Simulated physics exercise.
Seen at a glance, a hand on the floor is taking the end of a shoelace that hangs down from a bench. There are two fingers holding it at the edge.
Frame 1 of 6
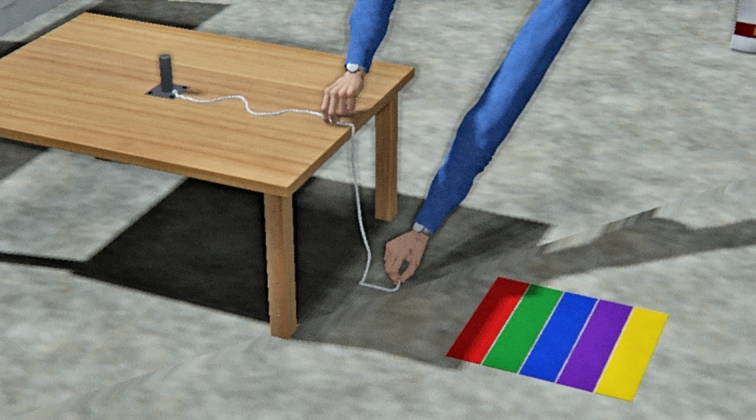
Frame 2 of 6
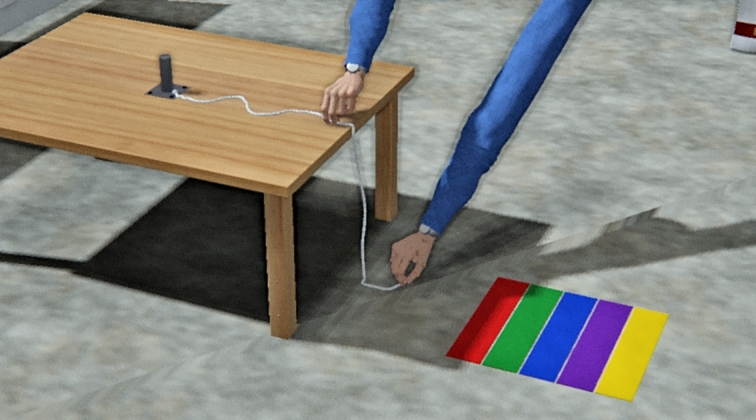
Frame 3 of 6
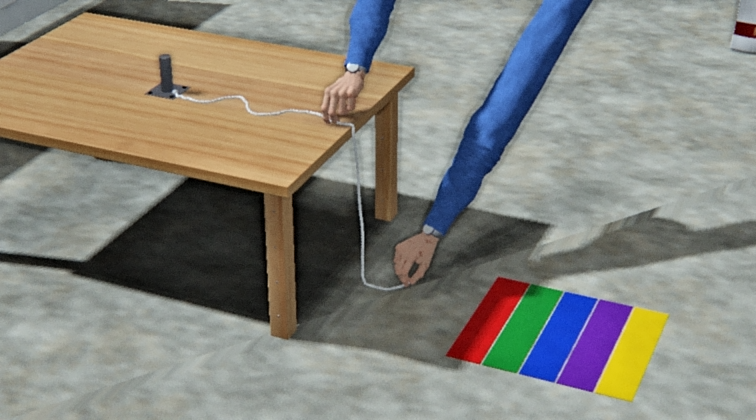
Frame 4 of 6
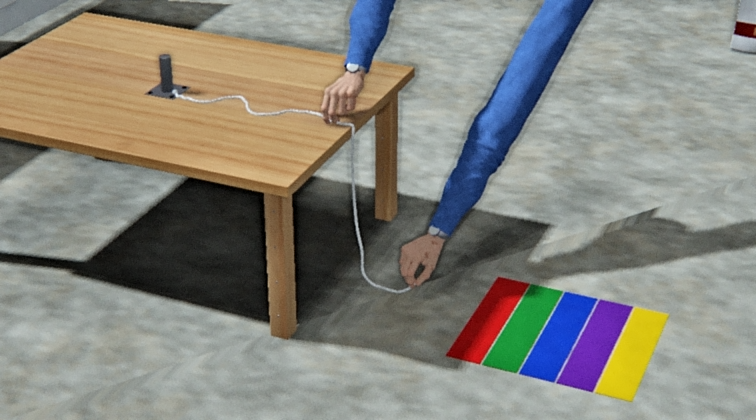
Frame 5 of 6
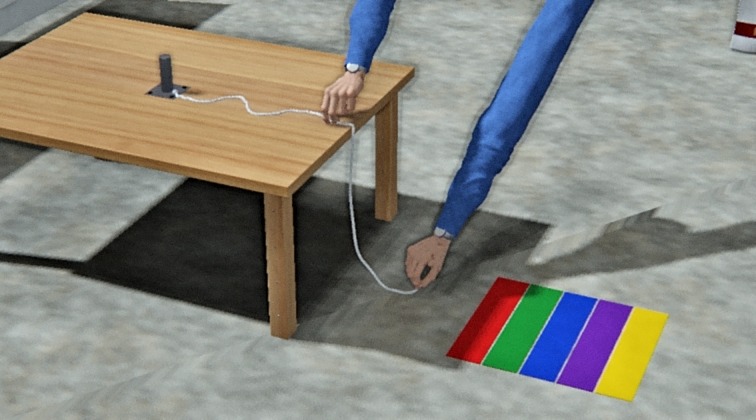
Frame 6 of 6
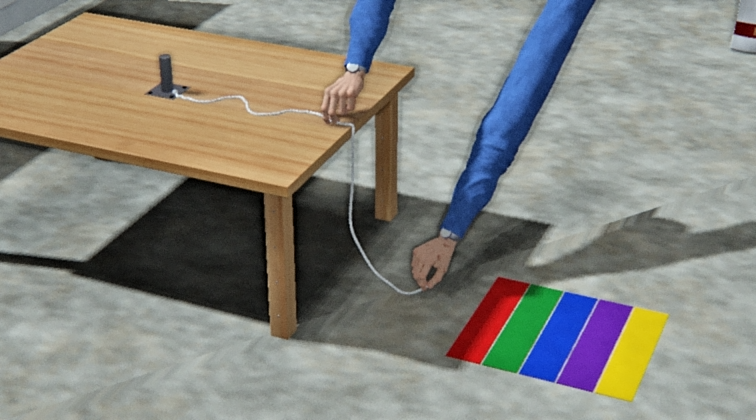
Beside a wooden table, a hand slowly draws a white cord's end slightly right.
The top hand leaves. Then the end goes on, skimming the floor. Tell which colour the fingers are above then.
They are above blue.
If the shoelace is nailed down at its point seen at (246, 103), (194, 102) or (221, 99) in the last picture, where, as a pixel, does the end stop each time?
First (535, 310), next (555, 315), last (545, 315).
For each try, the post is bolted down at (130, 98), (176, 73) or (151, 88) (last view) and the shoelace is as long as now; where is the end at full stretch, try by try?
Try by try, around (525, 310), (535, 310) and (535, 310).
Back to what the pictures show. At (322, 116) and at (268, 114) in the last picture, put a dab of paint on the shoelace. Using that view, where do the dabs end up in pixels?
Well, the first one sits at (353, 130), and the second one sits at (300, 116).
Early on, end near (500, 303); over red.
Midway, end near (537, 312); over green.
At the end of the slack, end near (561, 317); over blue. The end stops over the blue strip.
